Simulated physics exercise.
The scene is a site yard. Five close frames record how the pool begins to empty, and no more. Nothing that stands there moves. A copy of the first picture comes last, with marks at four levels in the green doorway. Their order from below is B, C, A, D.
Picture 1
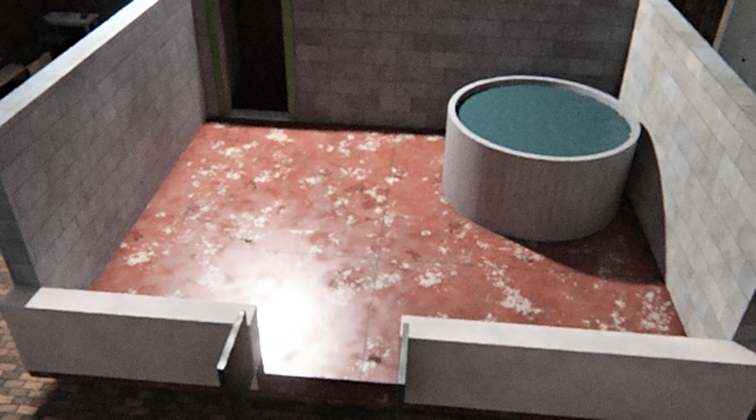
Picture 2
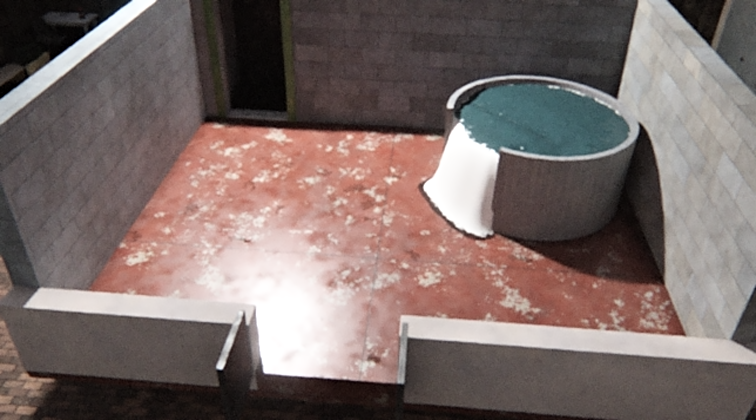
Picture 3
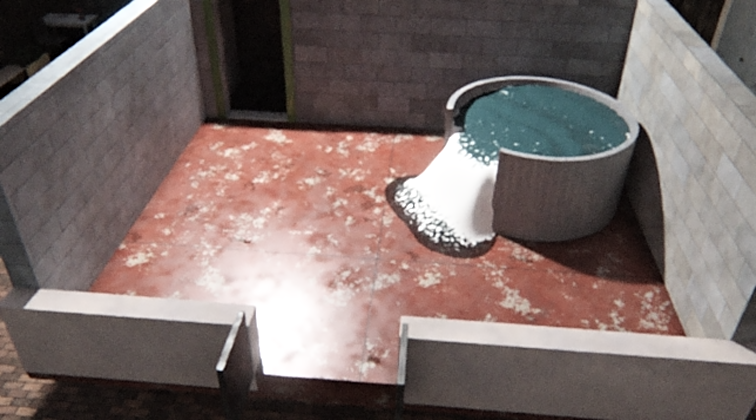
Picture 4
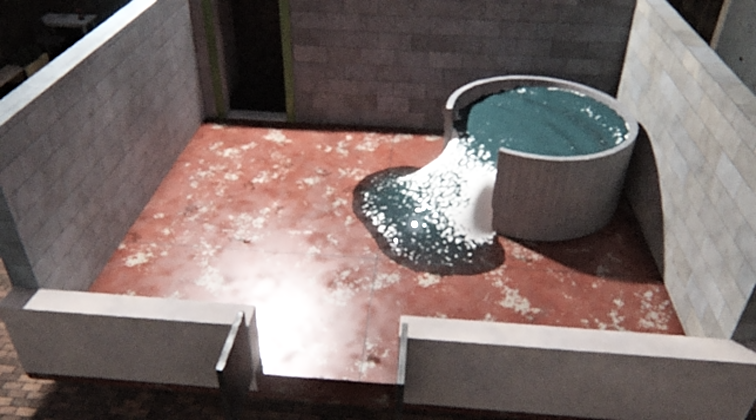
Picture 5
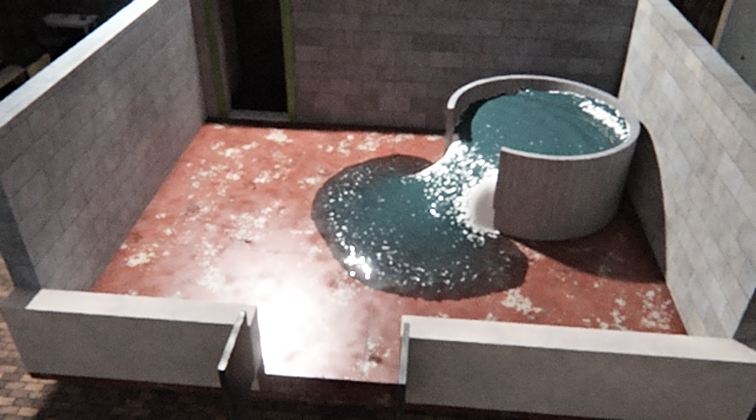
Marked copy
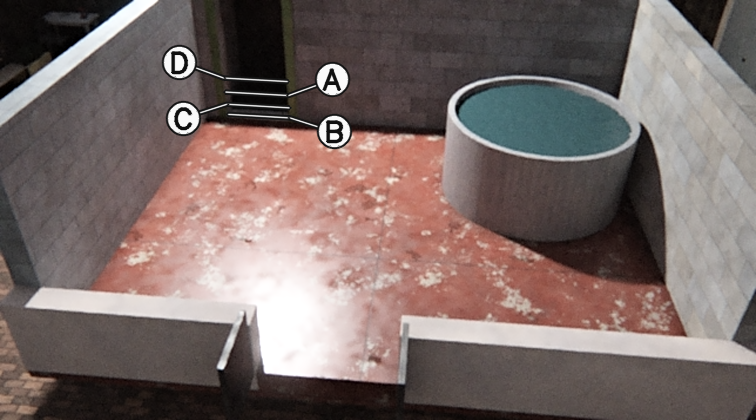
The clip shows a walled site yard with a round pool of still water at right; an opening appears in the pool's left side, and water pours out, spreading leftward and forward across the patchy red ground.
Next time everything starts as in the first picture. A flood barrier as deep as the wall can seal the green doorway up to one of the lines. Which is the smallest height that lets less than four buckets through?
C will do.
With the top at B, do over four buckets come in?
Yes, it does.
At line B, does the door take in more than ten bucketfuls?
Yes, it does.
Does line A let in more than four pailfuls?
No, not at all.
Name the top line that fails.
The answer is B.
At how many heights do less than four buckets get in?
Three of the four.
On the marked copy, A at (256, 93); B at (259, 116); C at (258, 106); D at (255, 79); from the bottom up B, C, A, D.
If A is chosen, nothing gets over.
If B is chosen, some 20 bucketfuls get in.
If C is chosen, a splash gets over, under a bucket.
If D is chosen, nothing gets over.
